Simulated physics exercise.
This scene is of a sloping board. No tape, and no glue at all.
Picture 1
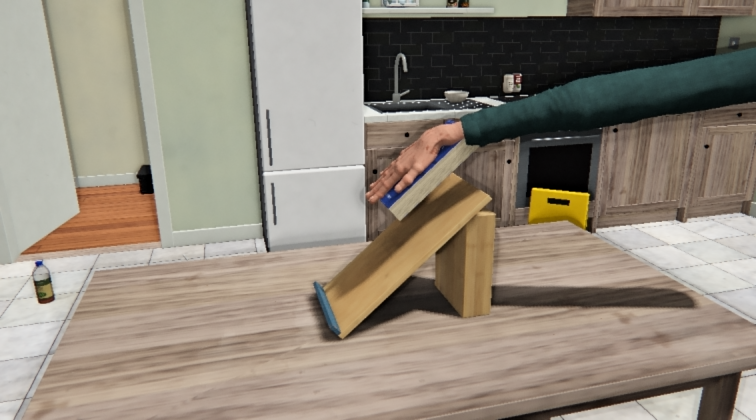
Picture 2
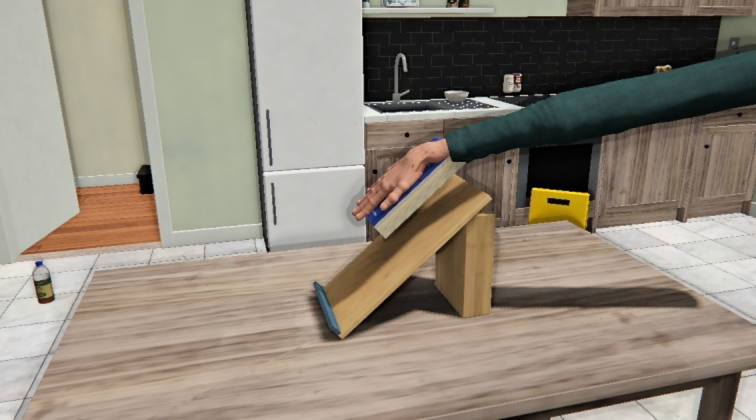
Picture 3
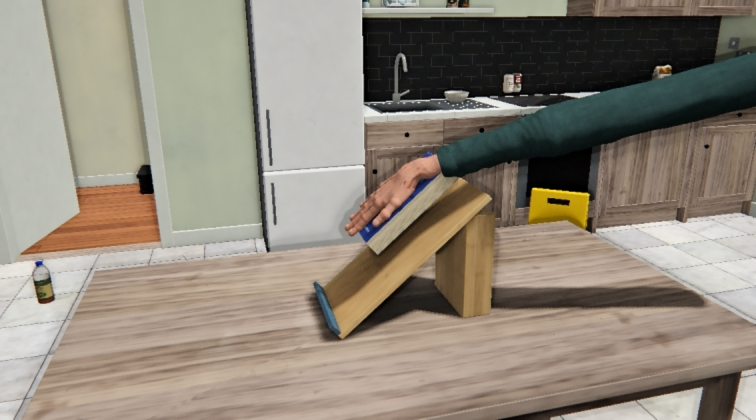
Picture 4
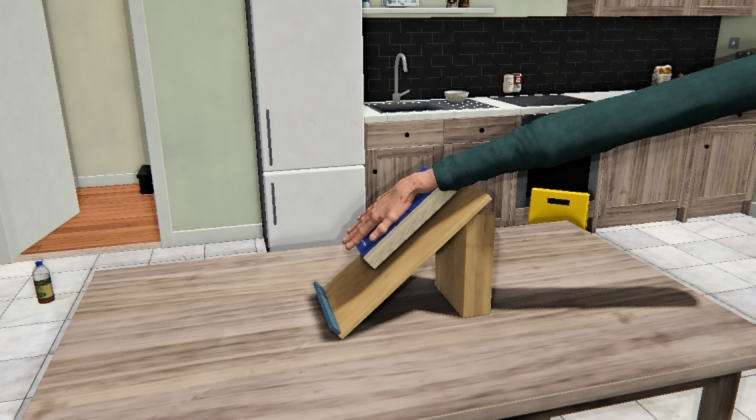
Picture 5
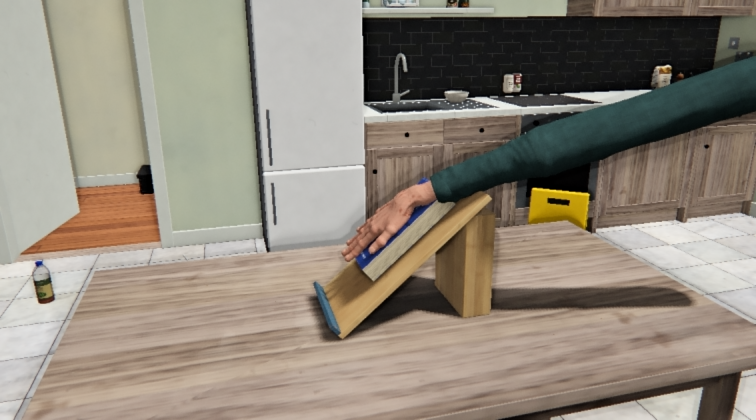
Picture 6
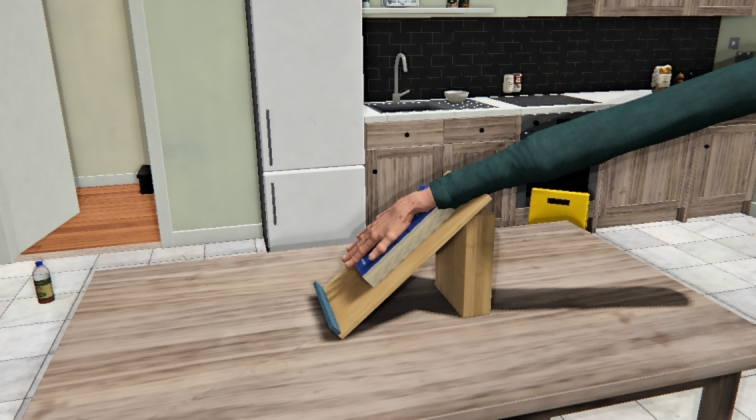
A hand in a dark green sleeve reaches from the right with a blue book beneath its palm, seen from a fixed view across a wooden kitchen table. A sloping board with a blue strip at its low left end leans on an upright wooden block, before pale and wooden cupboards. The hand and book move slightly left and down onto the slope.
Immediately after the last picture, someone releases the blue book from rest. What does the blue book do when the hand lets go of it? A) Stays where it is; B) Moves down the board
B, moves down the board.
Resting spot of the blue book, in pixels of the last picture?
The object finishes roughly at pixel (365, 267).
Then, 0.30 s on from there, blue book shifted a little near (381, 251).
Then, 0.40 s on from there, blue book shifted a little near (365, 267).
In the end, moved from the start, blue book. At the end, from the last picture's camera, blue book near (365, 267). The blue book goes downhill.
